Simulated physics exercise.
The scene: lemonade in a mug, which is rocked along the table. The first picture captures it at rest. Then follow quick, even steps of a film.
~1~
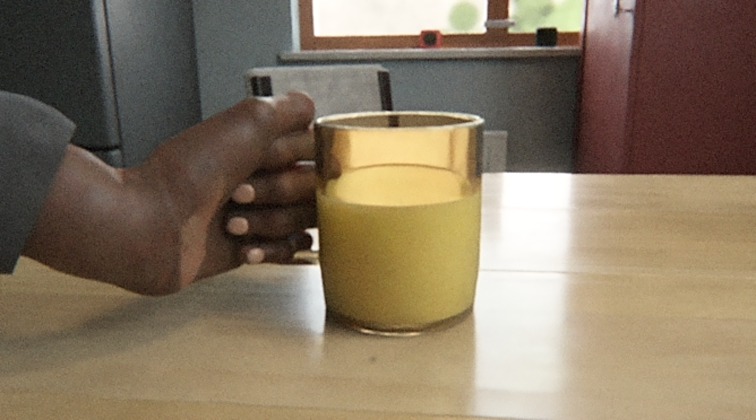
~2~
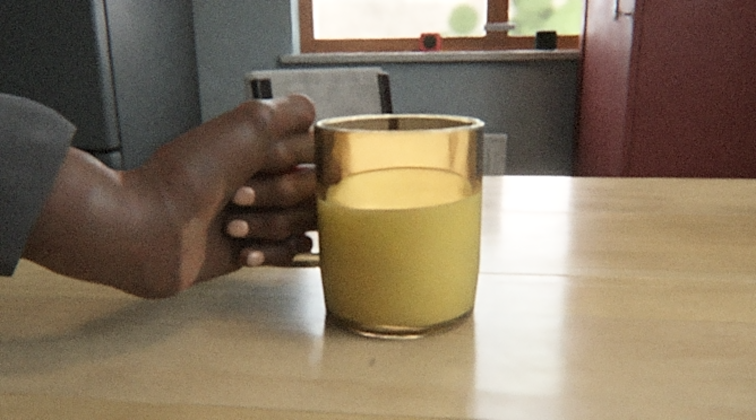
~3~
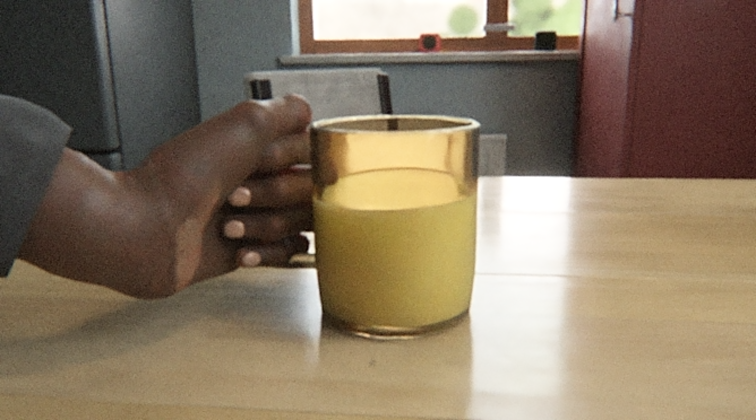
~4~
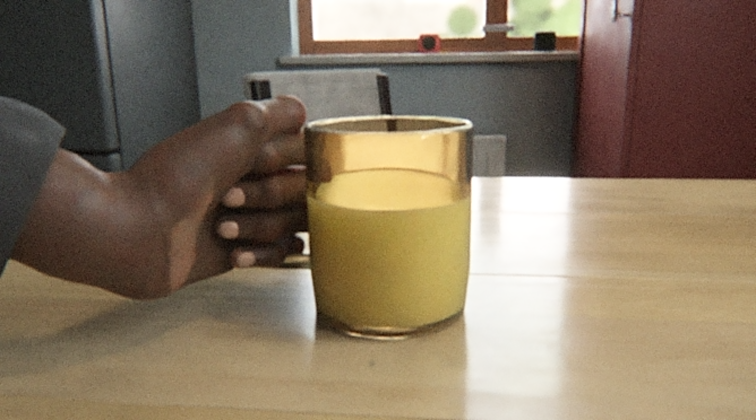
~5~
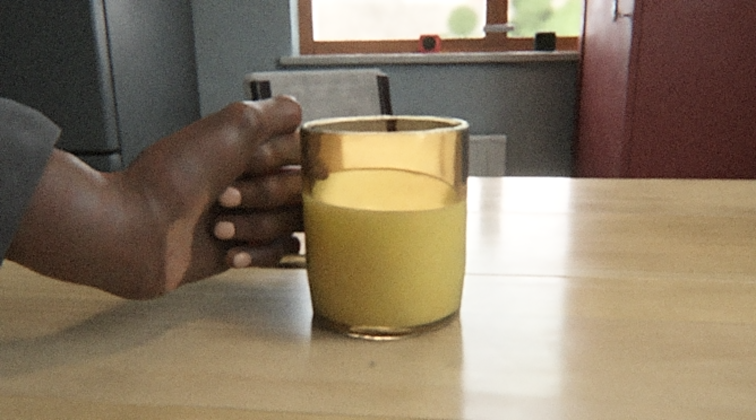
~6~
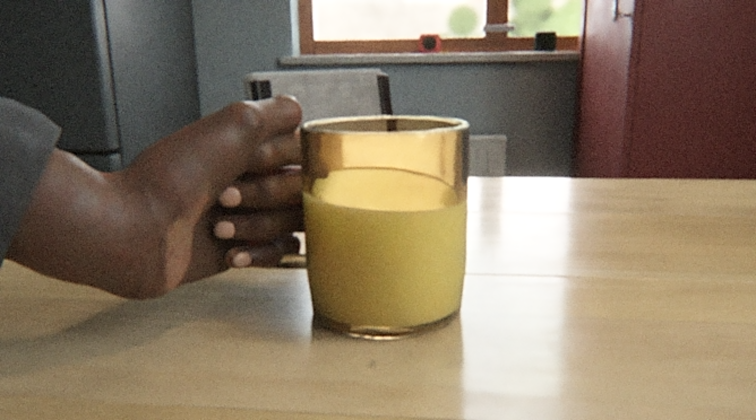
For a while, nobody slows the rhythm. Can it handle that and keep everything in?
Yes, it keeps everything in.
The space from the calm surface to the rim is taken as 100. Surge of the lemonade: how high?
Peak: Around 20 percent.
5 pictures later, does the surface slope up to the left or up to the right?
Up higher on the right flank.
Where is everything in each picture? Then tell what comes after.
The first frame shows mug (399, 209) about two thirds full; at rest.
The second frame shows mug about two thirds full, surface at (398, 193); surface about level.
The third frame shows mug (395, 213) about two thirds full; surface about level.
The fourth frame shows mug about two thirds full, surface at (389, 194); surface about level.
The fifth frame shows mug (385, 213) about two thirds full; surface a little higher on the left.
The sixth frame shows mug about two thirds full, surface at (385, 194); surface a little higher on the left.
Shortly, the highest wave so far stays far below the rim.
At the finish, the highest wave so far stays far below the rim; nothing has left it.
